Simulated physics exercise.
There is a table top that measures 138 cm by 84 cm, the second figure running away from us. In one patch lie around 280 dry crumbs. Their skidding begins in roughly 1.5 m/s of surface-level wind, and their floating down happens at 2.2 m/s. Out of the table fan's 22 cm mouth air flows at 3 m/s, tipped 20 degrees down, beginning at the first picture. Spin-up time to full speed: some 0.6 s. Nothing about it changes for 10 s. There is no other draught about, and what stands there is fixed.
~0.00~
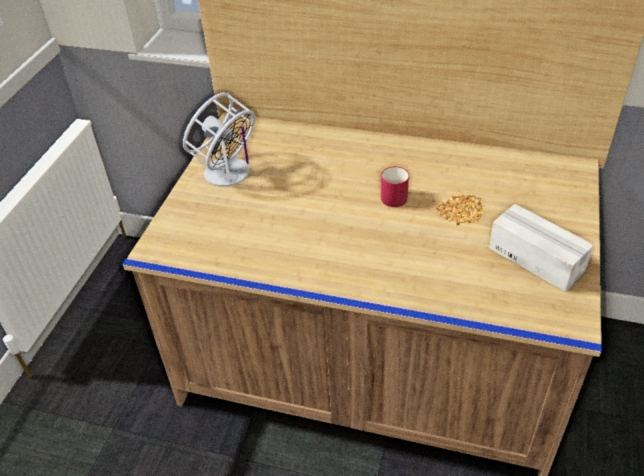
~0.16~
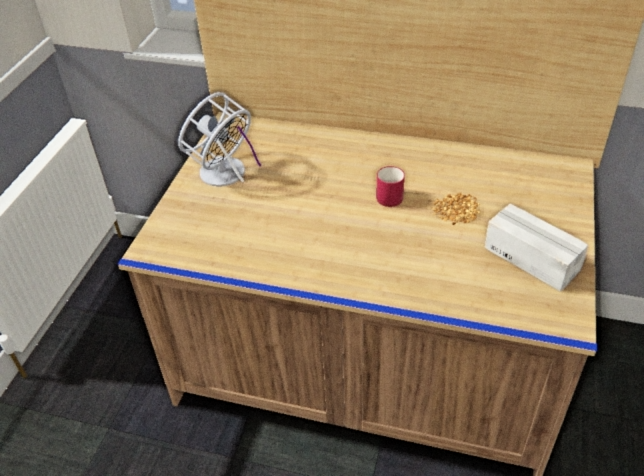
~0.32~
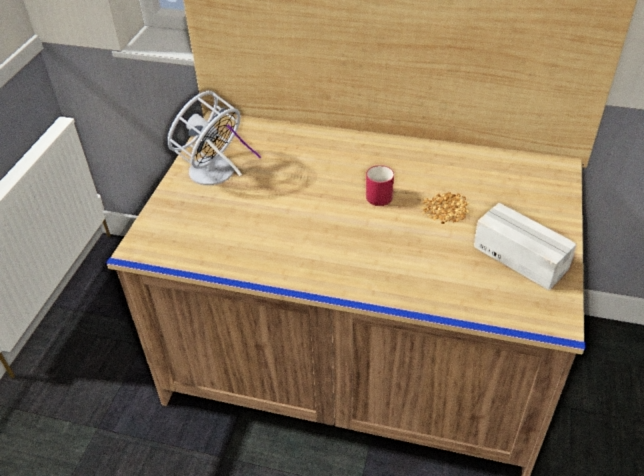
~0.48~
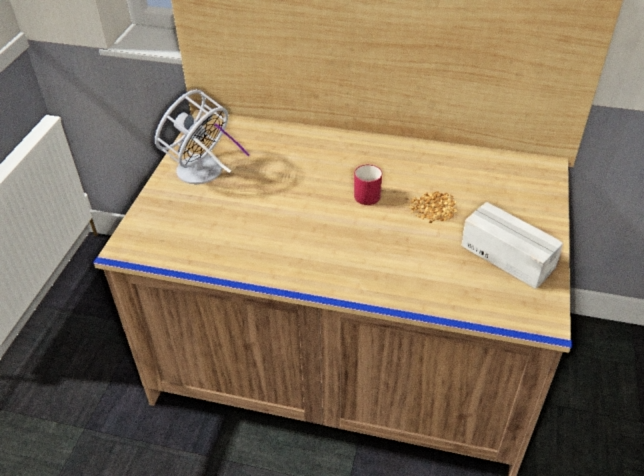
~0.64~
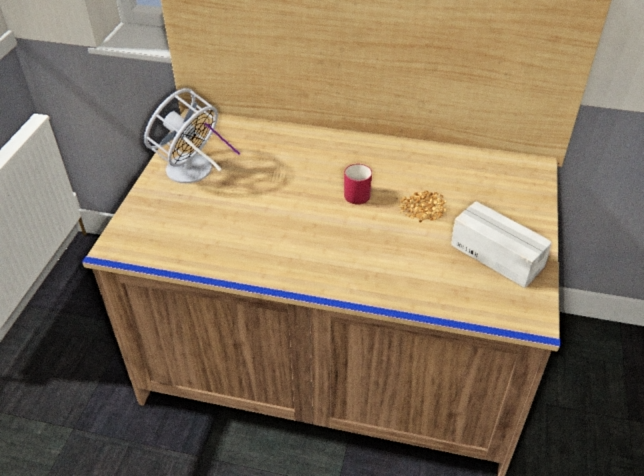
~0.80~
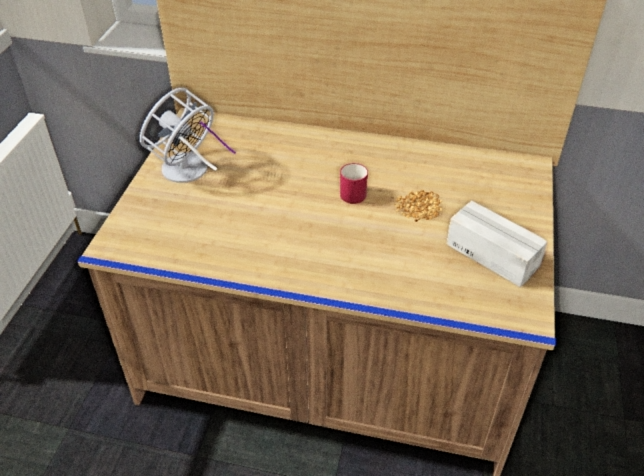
Wooden cabinet holding a wire-caged fan, red mug, scattered crumbs and white box, all staying put as the view shifts slightly.
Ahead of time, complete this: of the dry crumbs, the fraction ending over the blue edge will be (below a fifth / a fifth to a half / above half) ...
The fraction ending over the blue edge will be below a fifth.
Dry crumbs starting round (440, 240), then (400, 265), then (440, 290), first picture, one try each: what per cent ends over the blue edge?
First try 0 %, second 80 %, third 90 %.
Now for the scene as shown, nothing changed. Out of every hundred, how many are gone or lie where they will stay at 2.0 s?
20 %.
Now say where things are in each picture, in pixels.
In the first frame, the middle of the dry crumbs is near (461, 209), none has stirred yet and the mouth of the table fan is at (220, 132).
In the second frame, the middle of the dry crumbs is near (457, 207), none has stirred yet and the blue edge is centred on (339, 305).
In the third frame, the middle of the dry crumbs is near (446, 206), none has stirred yet, the top of a mug is at (380, 174) and the top of a box is at (527, 232).
In the fourth frame, the middle of the dry crumbs is near (434, 206) and none has stirred yet.
In the fifth frame, the middle of the dry crumbs is near (424, 205) and none has stirred yet.
In the sixth frame, the middle of the dry crumbs is near (419, 204) and none has stirred yet.
After 2.0 s, 0 % are over the blue edge; the middle of those still in play is near (428, 201); 22 % have settled or left.
After 3.2 s, 0 % are over the blue edge; the middle of those still in play is near (428, 201); 35 % have settled or left.
After 5.5 s, 0 % are over the blue edge; the middle of those still in play is near (423, 201); 44 % have settled or left.
After 10.0 s, at the end, 0 % are over the blue edge; the middle of those still in play is near (425, 200).
